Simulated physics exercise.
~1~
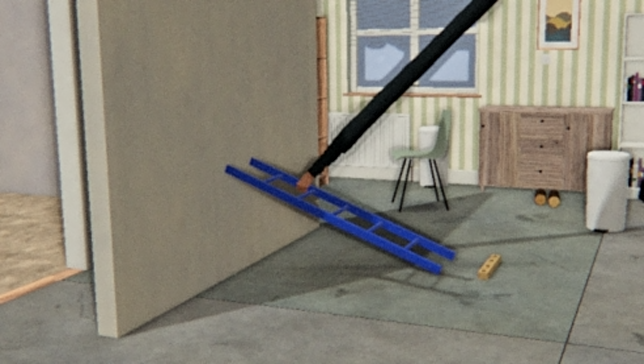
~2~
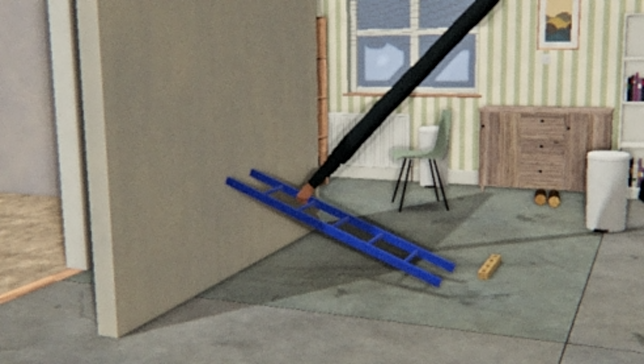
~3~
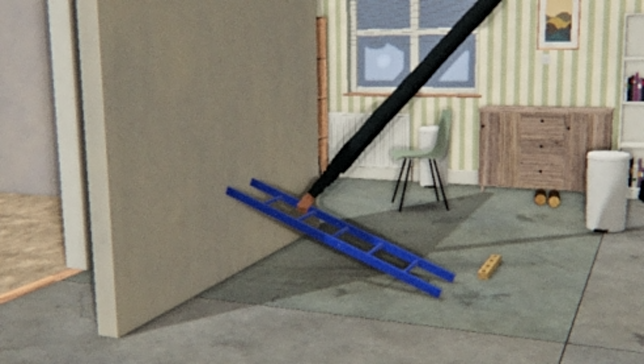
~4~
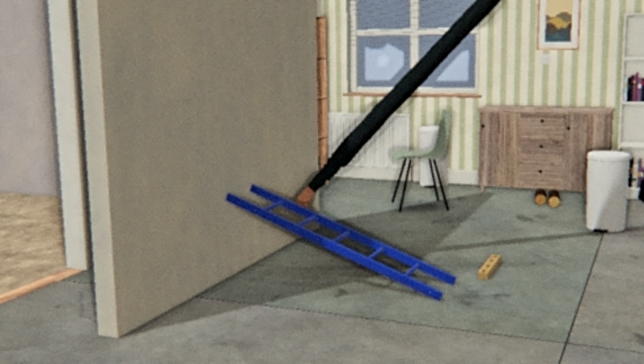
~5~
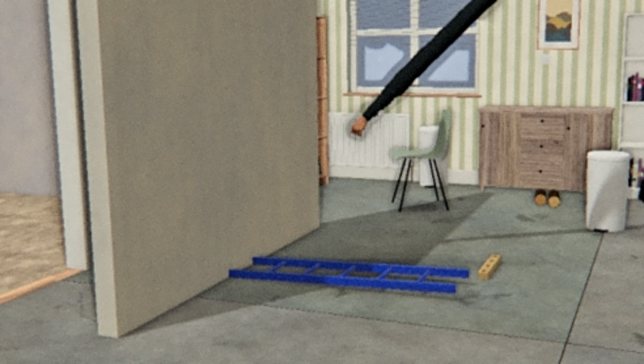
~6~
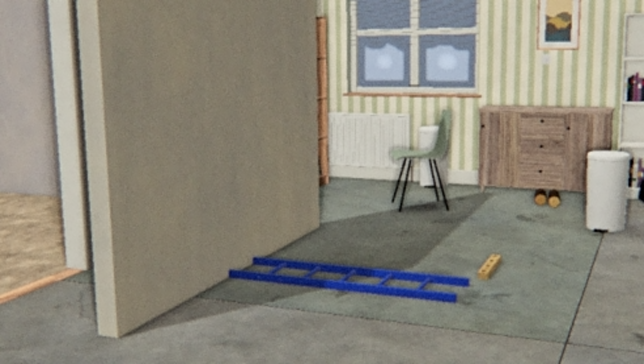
At the start, a dark-sleeved arm reaches in from the upper right and holds a blue ladder at a low slant against a beige wall, with a small yellowish block on the floor near its lower end. The hand eases the ladder slightly downward. It then lets go and begins to draw back. The ladder does not hold, and its raised end drops down along the wall as the arm pulls away toward the window. Finally the arm is gone, and the ladder lies flat on the grey floor, with the block still in its place.
